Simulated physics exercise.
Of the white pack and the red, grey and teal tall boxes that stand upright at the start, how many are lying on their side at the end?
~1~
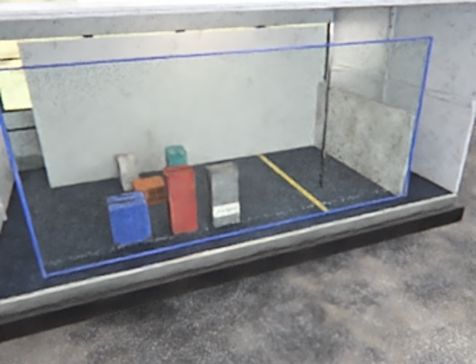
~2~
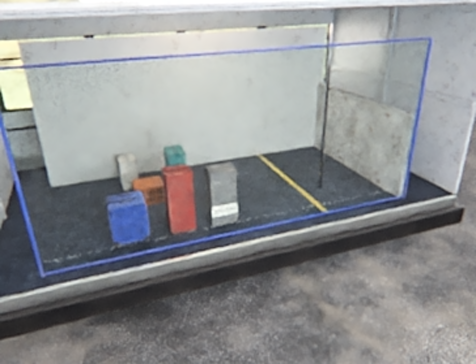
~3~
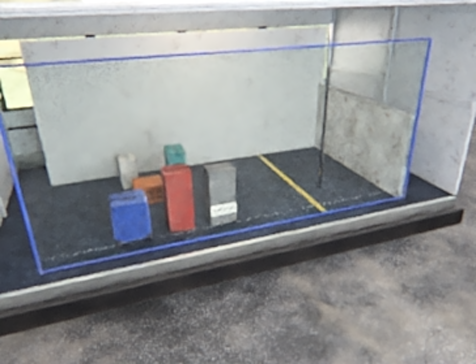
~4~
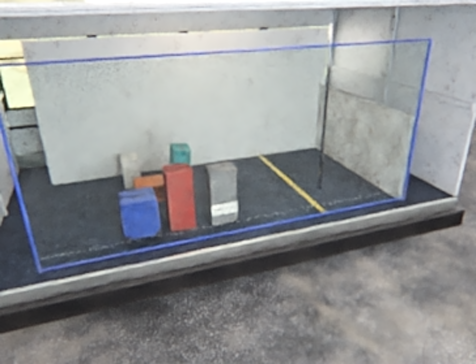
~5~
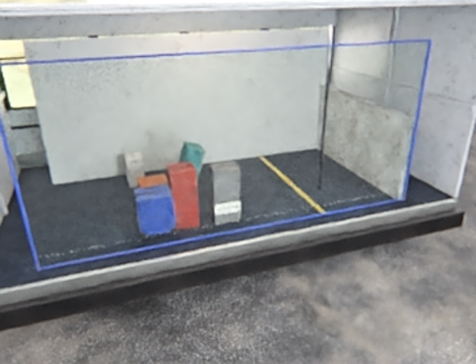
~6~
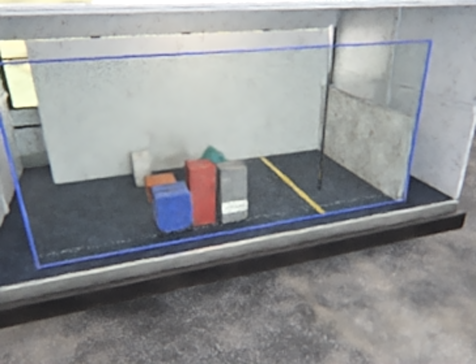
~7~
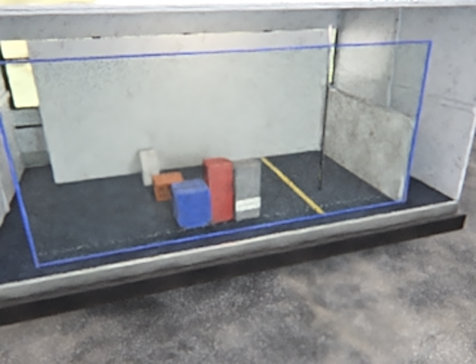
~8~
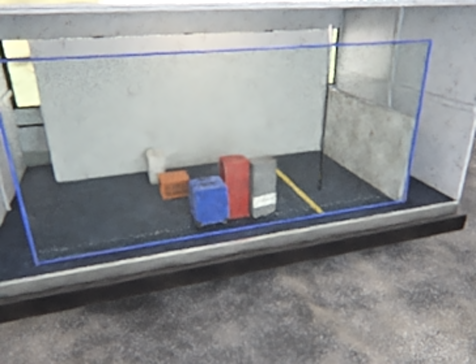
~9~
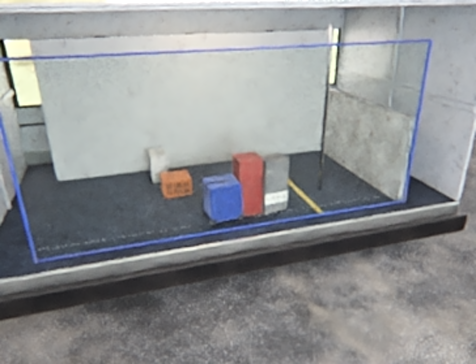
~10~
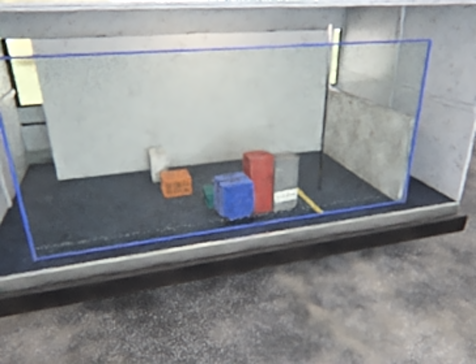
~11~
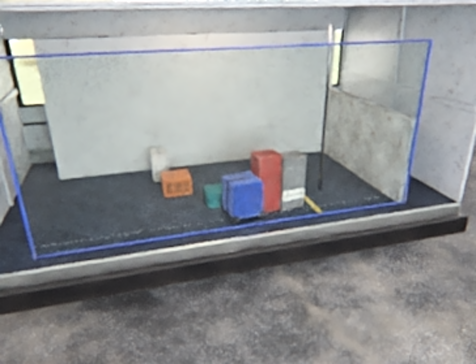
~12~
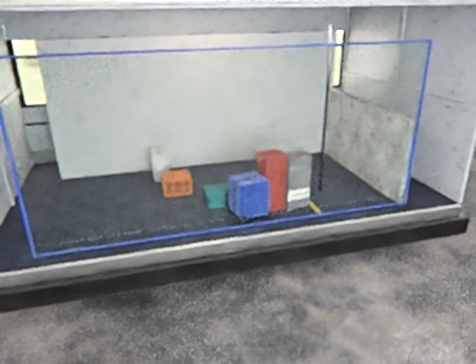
One of them is, the teal tall box. The white pack, the red box and the grey box are all still upright.
